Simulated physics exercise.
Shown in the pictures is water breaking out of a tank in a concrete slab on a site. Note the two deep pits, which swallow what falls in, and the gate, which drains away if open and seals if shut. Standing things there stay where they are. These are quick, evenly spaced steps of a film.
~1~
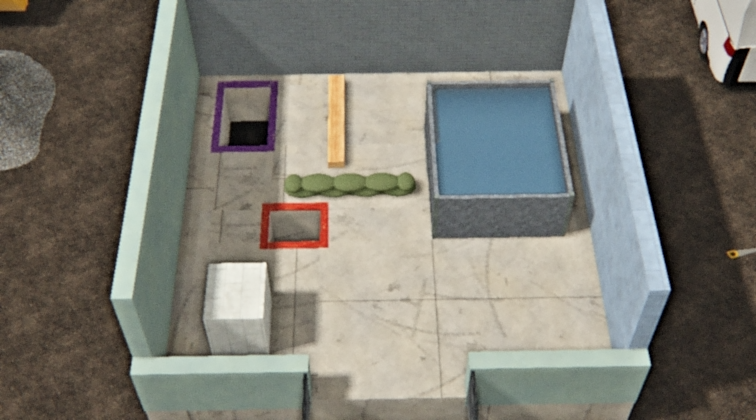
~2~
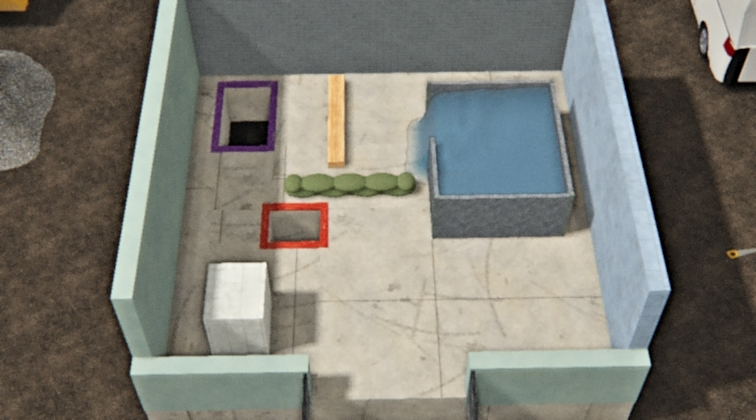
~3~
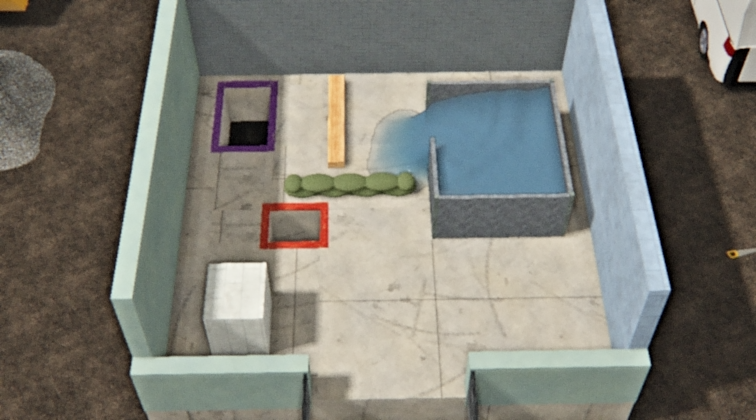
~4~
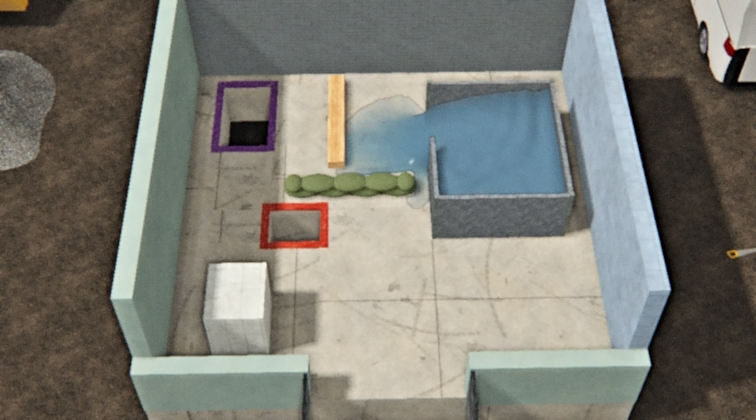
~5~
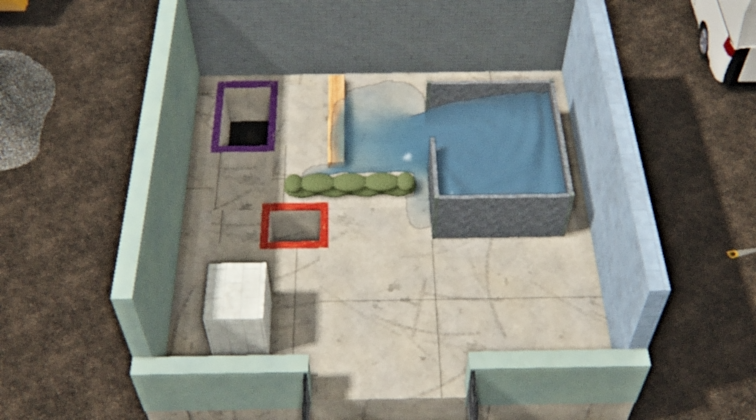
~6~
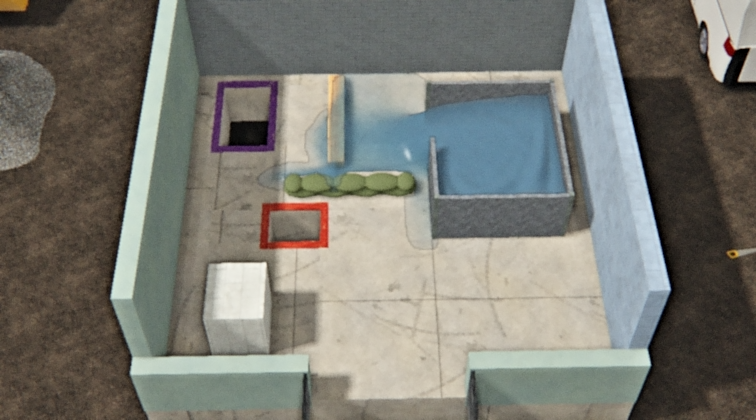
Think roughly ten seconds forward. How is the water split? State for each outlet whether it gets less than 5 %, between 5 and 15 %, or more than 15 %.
Outcome: The gate will get a thin slice beneath five per cent, the red pit will get a thin slice beneath five per cent, the purple pit will get a big slice beyond fifteen per cent.
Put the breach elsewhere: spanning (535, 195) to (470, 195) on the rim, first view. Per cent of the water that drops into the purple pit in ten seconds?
In percent, purple takes 4.
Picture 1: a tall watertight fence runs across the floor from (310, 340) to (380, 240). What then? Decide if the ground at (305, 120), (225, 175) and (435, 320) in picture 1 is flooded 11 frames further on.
Taking the three spots in the order asked, they are waterlogged, waterlogged and bone-dry.
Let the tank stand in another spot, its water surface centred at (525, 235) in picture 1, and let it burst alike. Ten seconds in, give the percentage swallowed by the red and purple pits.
The red pit gets 45 per cent, the purple pit 10 per cent.
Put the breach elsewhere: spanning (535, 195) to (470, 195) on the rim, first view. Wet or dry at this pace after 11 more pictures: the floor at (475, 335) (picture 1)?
It would be soaked.
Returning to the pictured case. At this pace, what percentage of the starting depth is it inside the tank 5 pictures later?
Somewhere around 64 %, give or take.
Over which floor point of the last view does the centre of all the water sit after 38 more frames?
That puts it at around (418, 170).
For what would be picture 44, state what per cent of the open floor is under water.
I reckon 75 per cent or so.
A moment on, water covers 30 % of the floor; the gate 0 %, the red pit 0 %, the purple pit 2 %.
Next, water covers 40 % of the floor; the gate 0 %, the red pit 0 %, the purple pit 12 %.
Then, water covers 50 % of the floor; the gate 0 %, the red pit 1 %, the purple pit 26 %.
Later, water covers 75 % of the floor; the gate 0 %, the red pit 1 %, the purple pit 39 %.
In the end, water covers 85 % of the floor; the gate 2 %, the red pit 2 %, the purple pit 45 %.
